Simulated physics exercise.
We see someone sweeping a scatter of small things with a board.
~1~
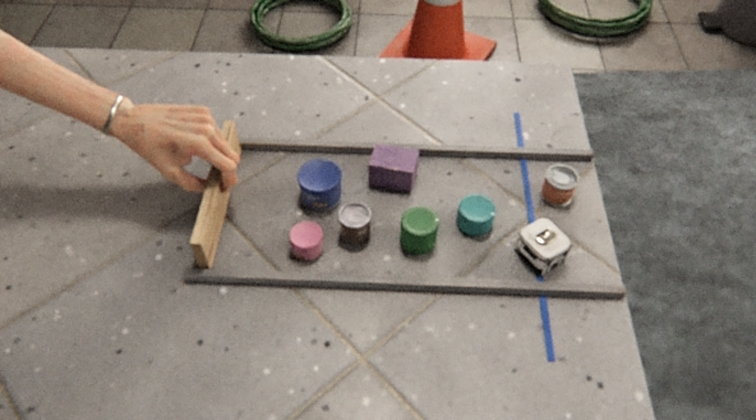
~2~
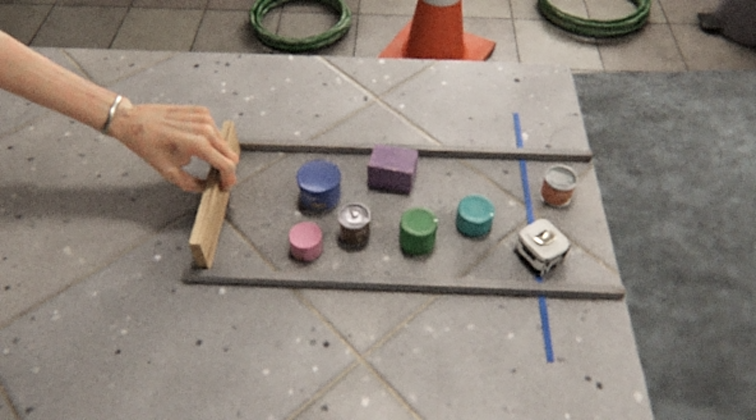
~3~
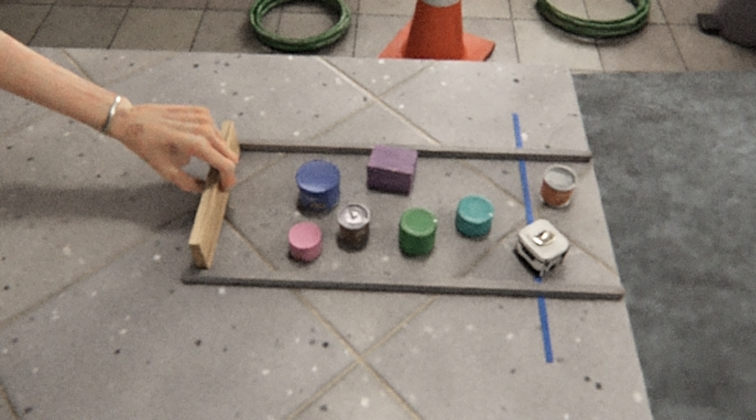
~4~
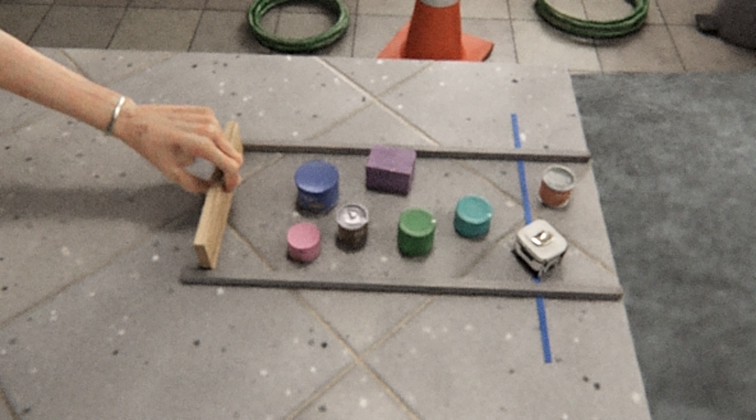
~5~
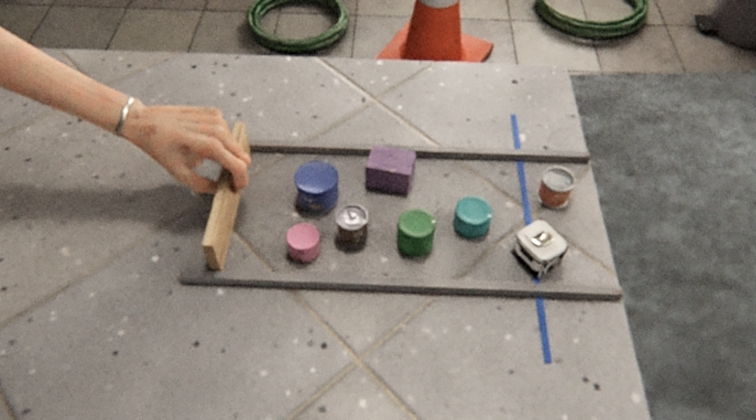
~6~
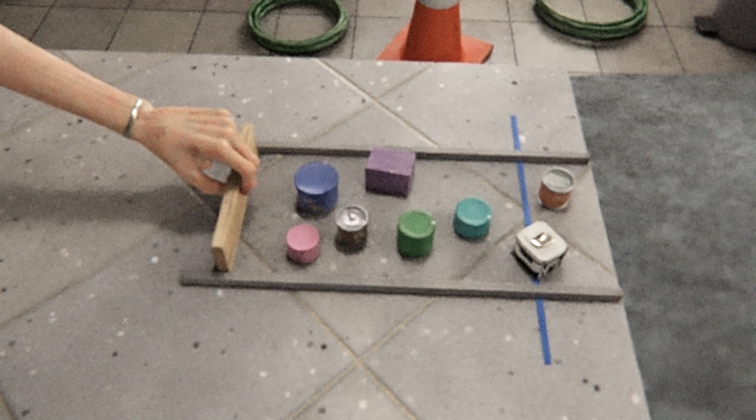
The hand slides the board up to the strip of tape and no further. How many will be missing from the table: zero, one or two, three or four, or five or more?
Here the number that fall off is zero.
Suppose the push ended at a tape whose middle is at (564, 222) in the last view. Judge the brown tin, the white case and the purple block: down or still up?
The brown tin holds on, the white case tumbles off, the purple block is kept.
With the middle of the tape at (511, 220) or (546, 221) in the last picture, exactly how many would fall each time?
The counts: 0 and 1.
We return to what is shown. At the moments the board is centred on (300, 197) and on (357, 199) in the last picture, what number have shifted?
2 and 4.
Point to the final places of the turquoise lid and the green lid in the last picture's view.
The turquoise lid at (587, 218), the green lid at (581, 241).
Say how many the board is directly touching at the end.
It touches 4.
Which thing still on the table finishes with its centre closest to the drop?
That is the white case.
Soon after, none off yet; orange tin at rest near (556, 189); white case at rest near (539, 249); turquoise lid at rest near (473, 218).
After that, none off yet; orange tin at rest near (556, 189); white case at rest near (539, 249); turquoise lid displaced a little near (491, 215).
In the end, the number that fall off is zero.
